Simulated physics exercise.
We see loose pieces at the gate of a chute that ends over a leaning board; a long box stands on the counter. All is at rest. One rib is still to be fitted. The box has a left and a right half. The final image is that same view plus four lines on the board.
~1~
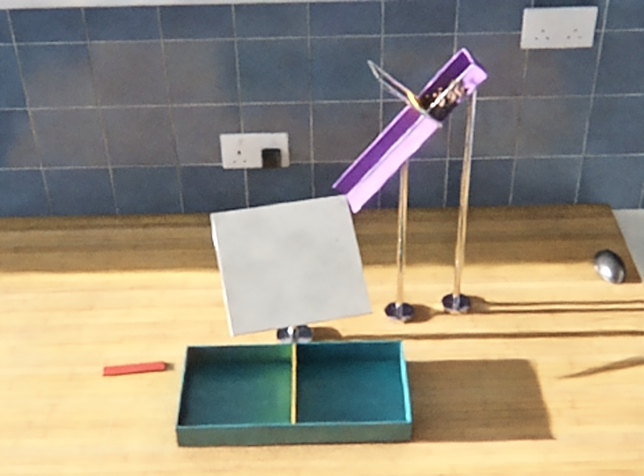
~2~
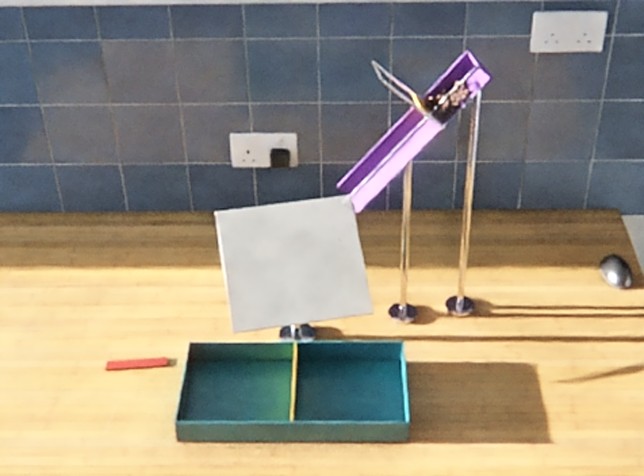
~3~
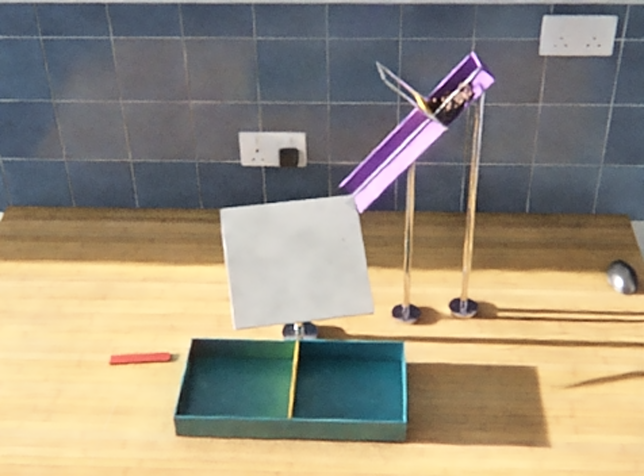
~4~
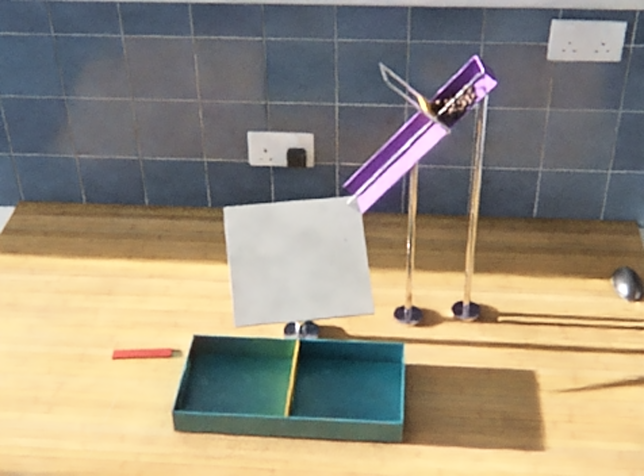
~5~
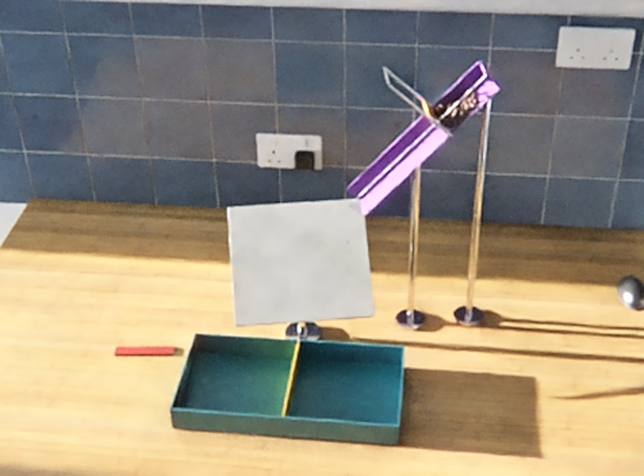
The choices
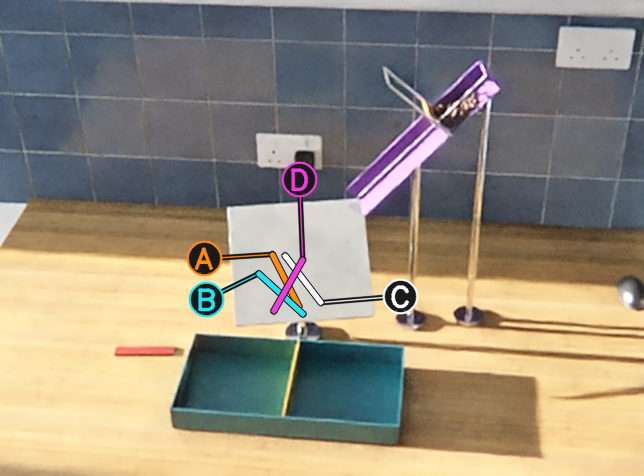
The video shows a purple chute holding small dark pieces behind a gate, above a tilted pale board and a divided teal box on a wooden counter; nothing in the scene moves while the view shifts slightly.
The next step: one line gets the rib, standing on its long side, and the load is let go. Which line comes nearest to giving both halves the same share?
Line D does it best.
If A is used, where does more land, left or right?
Right.
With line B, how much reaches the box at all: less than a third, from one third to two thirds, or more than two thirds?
Line B gives more than two thirds.
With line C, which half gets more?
The right half.
On the marked copy, line A from (272, 254) to (298, 306); line B from (258, 273) to (303, 314); line C from (285, 255) to (320, 302); line D from (302, 259) to (273, 311).
For line A, of what is caught, a small share in the left half, all but a few in the right.
For line B, of what is caught, only a few in the left half, all but a few in the right.
For line C, of what is caught, a small share in the left half, all but a few in the right.
For line D, of what is caught, close to two thirds in the left half, close to a third in the right.
